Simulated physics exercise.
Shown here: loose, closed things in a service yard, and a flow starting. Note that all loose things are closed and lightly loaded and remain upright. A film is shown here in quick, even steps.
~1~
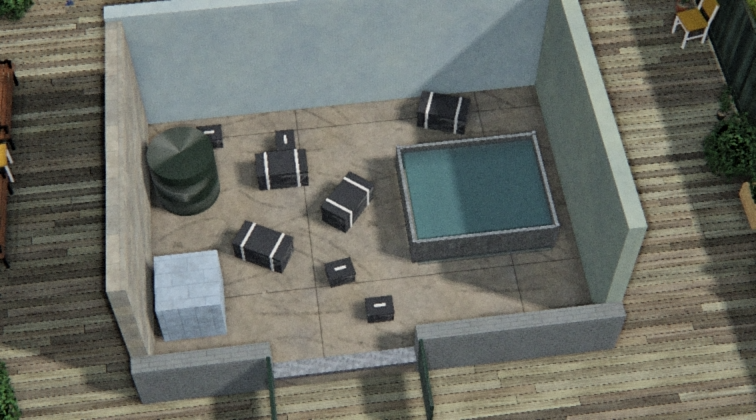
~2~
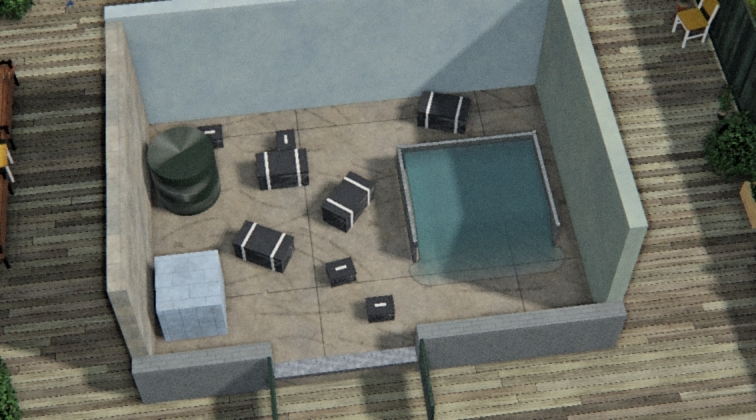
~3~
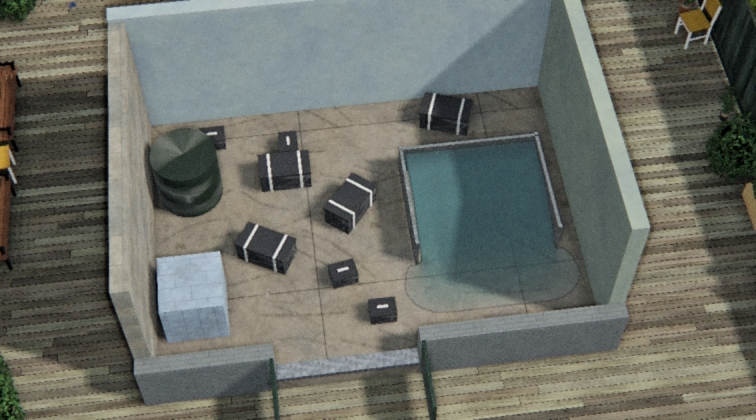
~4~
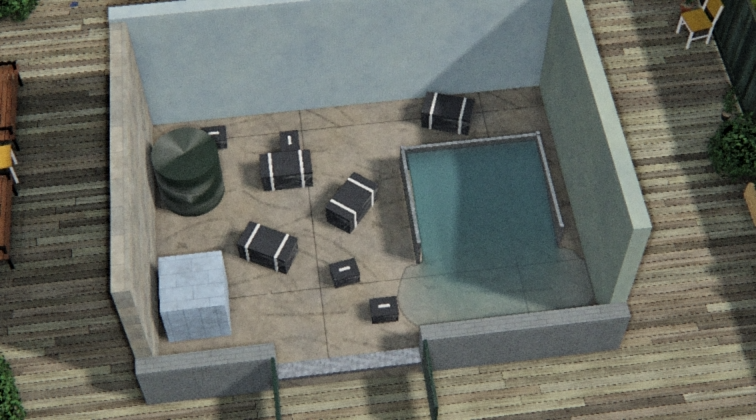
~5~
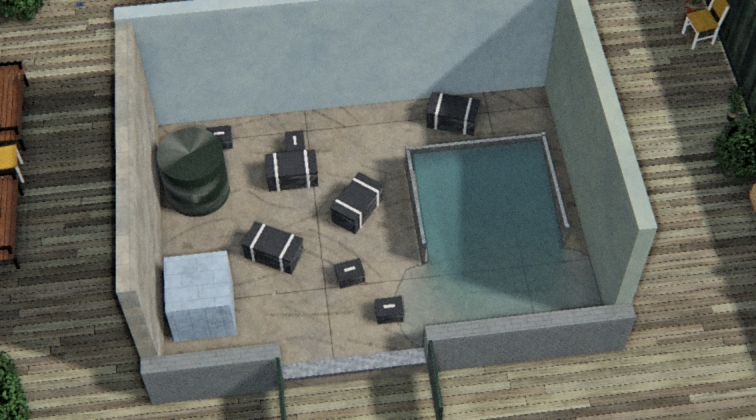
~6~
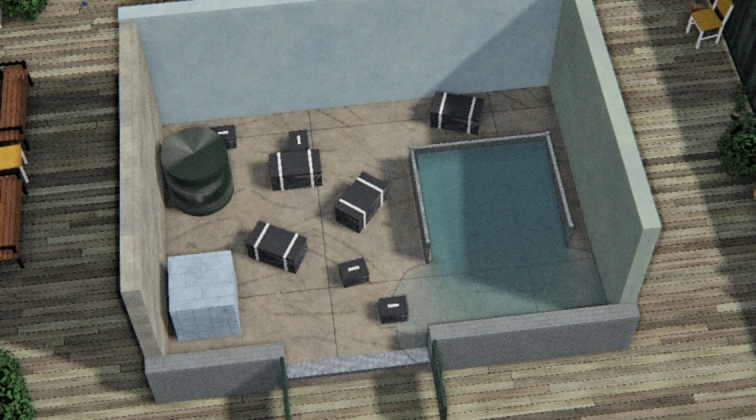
At first, dark cases strapped in white, a green tank and a pale block sit in a walled yard beside a raised pool of water. Then the pool's near side is gone and water spreads over the floor toward the front wall, while the cases stay put and the view drifts slightly.
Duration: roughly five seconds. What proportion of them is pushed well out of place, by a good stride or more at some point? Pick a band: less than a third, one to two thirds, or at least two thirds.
The fraction is one to two thirds of them.
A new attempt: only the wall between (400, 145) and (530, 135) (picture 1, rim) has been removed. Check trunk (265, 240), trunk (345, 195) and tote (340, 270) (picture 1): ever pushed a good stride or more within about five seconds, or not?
Listed in turn, ends up that far off, never travels that far, never travels that far.
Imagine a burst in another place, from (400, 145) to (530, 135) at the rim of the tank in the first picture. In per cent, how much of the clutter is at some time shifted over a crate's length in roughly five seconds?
Roughly 60 per cent.
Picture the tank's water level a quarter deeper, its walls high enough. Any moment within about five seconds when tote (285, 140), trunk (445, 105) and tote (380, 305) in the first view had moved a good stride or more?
Item by item: Missed the mark, then cleared the mark, then cleared the mark.
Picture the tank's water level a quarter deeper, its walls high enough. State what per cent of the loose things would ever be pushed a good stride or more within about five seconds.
Share: Close to 50 %.
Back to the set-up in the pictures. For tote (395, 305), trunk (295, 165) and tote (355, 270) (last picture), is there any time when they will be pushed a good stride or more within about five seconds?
Here's how it goes one after another: Traveled a good way, remained close and traveled a good way.
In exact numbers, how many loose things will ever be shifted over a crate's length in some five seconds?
That gives 4.
A moment on, 0 of 8 are well off their spots; 0 afloat.
Next, 1 of 8 are well off their spots; 1 afloat.
Later, 2 of 8 are well off their spots; 1 afloat.
In the end, 4 of 8 are well off their spots, and 4 have been at some point; 3 afloat.
